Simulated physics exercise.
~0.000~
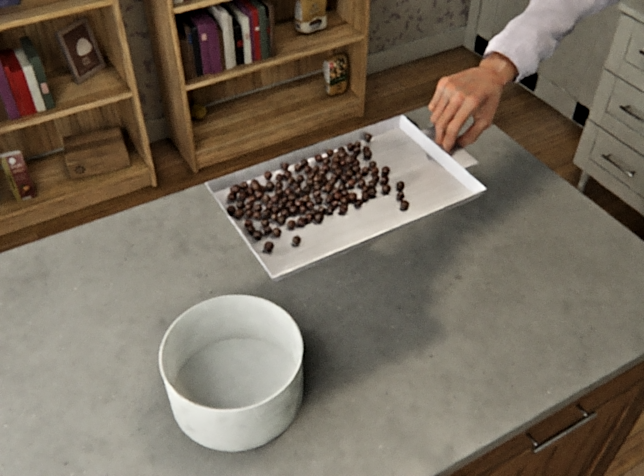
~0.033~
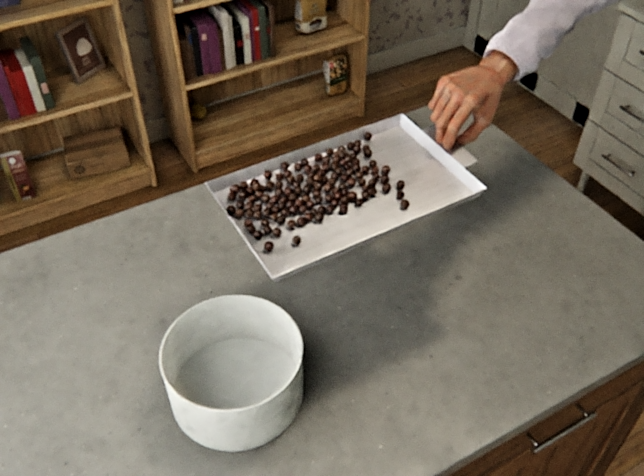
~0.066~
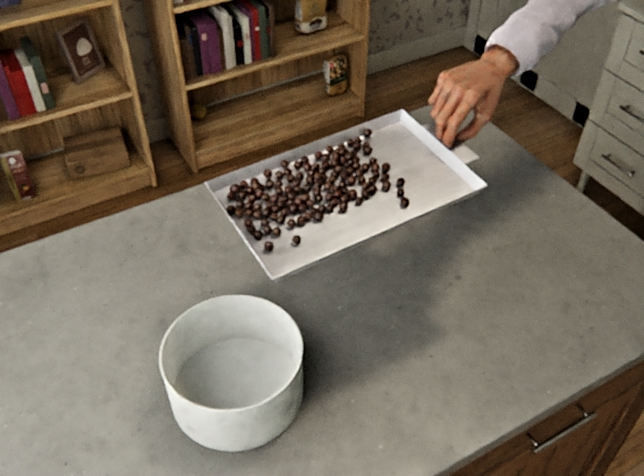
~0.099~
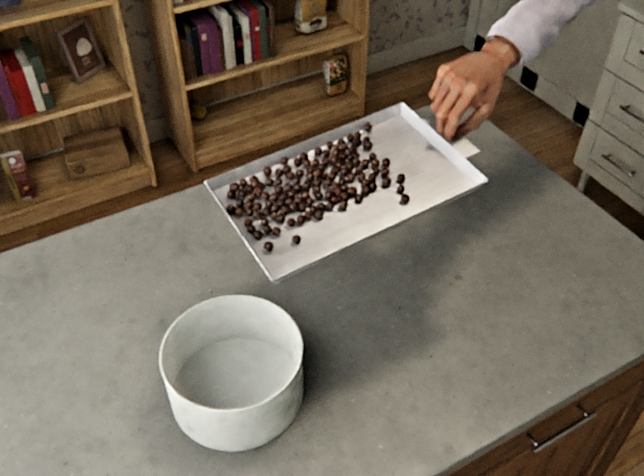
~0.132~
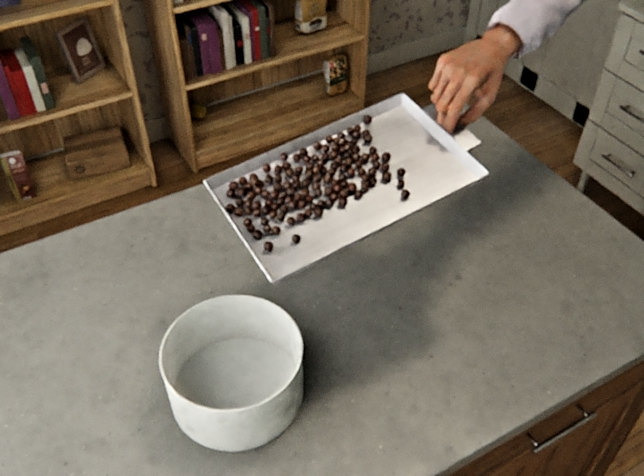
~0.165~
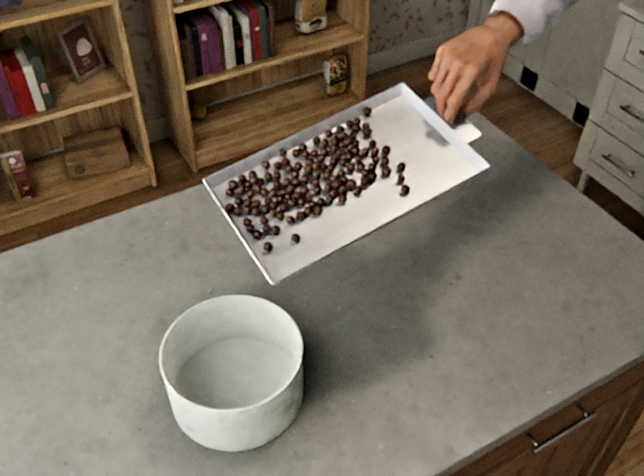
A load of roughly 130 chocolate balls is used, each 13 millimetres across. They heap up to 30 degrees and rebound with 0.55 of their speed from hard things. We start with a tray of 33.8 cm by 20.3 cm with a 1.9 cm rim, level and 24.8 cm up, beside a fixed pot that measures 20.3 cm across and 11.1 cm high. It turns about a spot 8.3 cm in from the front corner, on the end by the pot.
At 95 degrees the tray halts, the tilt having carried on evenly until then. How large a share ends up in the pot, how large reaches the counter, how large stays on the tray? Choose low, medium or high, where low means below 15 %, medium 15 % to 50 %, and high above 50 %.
Shares - pot: High, counter: Low, tray: Low.
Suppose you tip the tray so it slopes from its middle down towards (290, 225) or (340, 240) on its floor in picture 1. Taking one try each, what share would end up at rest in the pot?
About 80 and 70 per cent.
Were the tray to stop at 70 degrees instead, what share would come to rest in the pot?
That comes out at some 95 per cent.
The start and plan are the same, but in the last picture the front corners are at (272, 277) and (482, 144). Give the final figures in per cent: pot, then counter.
Final per cent - pot 75, counter 25.
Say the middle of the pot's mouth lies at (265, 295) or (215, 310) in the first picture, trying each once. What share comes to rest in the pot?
Try one: ~ 35 %; try two: ~ 35 %.
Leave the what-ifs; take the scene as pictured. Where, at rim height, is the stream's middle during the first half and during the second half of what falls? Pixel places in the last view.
Earlier half close to (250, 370), later half at (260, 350) in pixels.
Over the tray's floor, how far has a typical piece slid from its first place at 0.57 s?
Displacement on the tray: Roughly 11 cm.
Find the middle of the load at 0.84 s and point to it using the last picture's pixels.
Approximately (253, 316) in the last view.
After 0.57 s, tilt 52 degrees; the tray holds 100 %, the pot 0 %.
Then, at 0.84 s, tilt 79 degrees; the tray holds 40 %, the pot 35 %.
After 1.21 s, tilt 95 degrees; the tray holds 0 %, the pot 100 %.
In the end, at 1.9 s, pot 100 %, counter 0 %, tray 0 %.
